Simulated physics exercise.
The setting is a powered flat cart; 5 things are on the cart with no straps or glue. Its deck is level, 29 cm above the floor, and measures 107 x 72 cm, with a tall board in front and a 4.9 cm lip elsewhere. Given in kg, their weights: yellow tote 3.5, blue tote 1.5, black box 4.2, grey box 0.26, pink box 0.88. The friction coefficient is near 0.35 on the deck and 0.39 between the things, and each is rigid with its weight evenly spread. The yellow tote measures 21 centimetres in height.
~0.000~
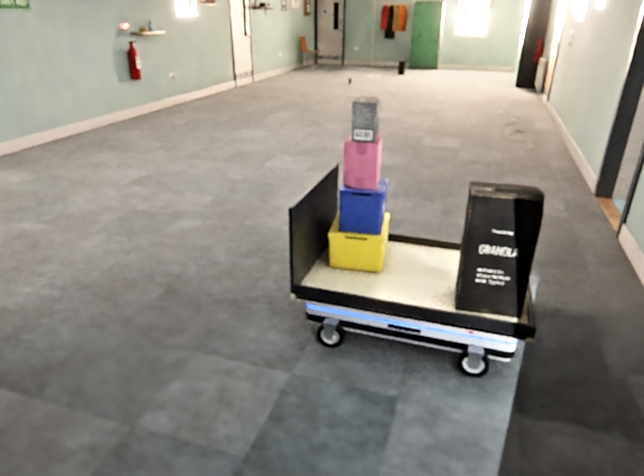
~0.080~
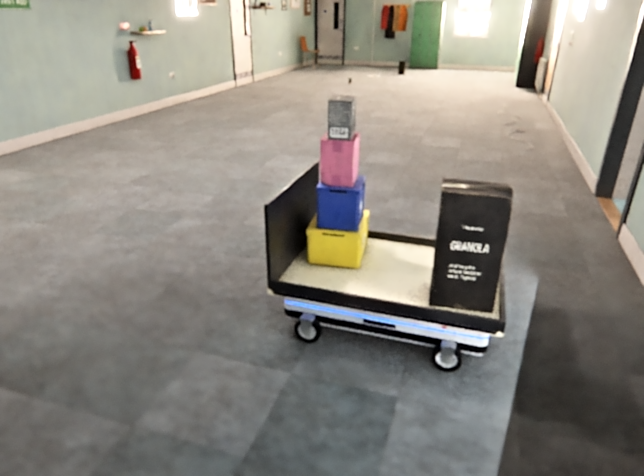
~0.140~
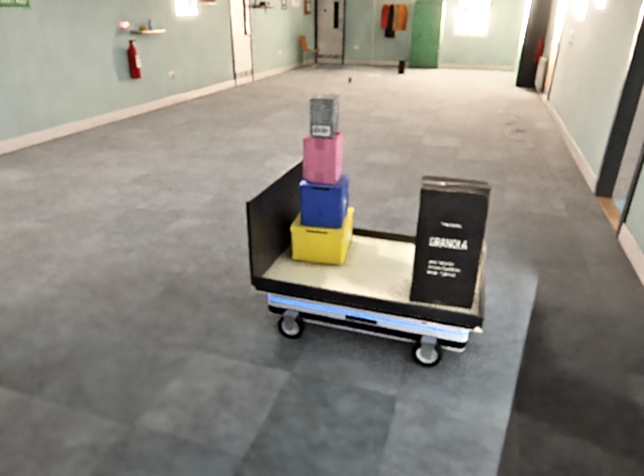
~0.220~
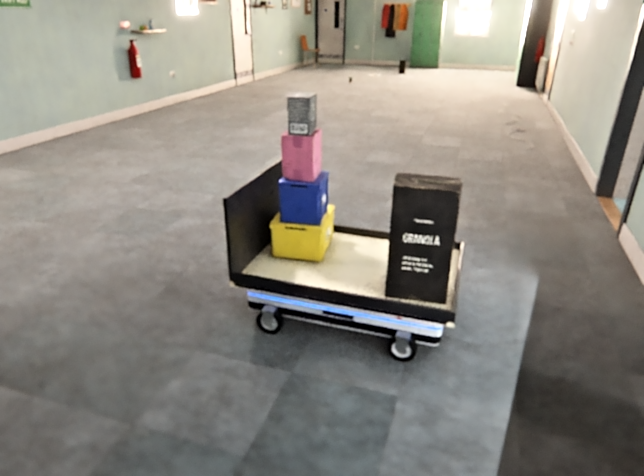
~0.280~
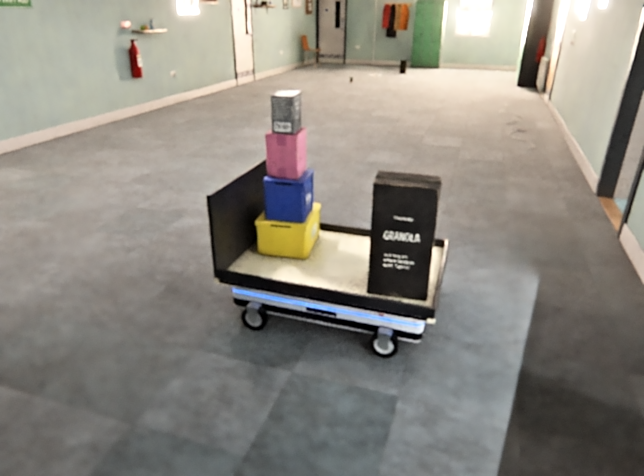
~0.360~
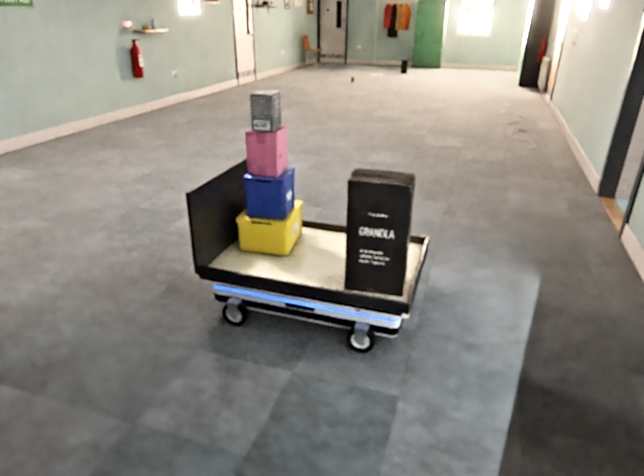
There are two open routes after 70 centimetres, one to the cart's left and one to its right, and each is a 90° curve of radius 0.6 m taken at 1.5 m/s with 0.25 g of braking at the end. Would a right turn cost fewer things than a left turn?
No. Take the left-hand curve.
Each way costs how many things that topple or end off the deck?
Going left: 3; going right: 4.
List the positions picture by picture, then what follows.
In the first frame, cart has run 0 cm; yellow tote (360, 240); blue tote (363, 205).
In the second frame, cart has run 12 cm; pink box (340, 158); black box (468, 246).
In the third frame, cart has run 21 cm; grey box (325, 115); pink box (323, 156).
In the fourth frame, cart has run 33 cm; black box (422, 239); grey box (302, 113).
In the fifth frame, cart has run 42 cm; pink box (287, 152); black box (403, 236).
In the sixth frame, cart has run 54 cm; yellow tote (271, 226); blue tote (271, 192).
Turning left. Around 0.76 s, cart has run 114 cm, turned 28°; blue tote shifted 26 cm near (161, 187); yellow tote shifted 8 cm near (150, 234); grey box shifted 31 cm.
Around 1.26 s, cart has run 189 cm, turned 90°; yellow tote shifted 6 cm.
Around 1.56 s, cart has run 225 cm, turned 90°; yellow tote shifted 6 cm.
Finally (2.4 s), off the deck, blue tote, grey box and pink box; the other 2 still in place (within 10 cm).
Turning right instead, blue tote, black box, grey box and pink box tipped over or off the deck, 4 of 5 in all.
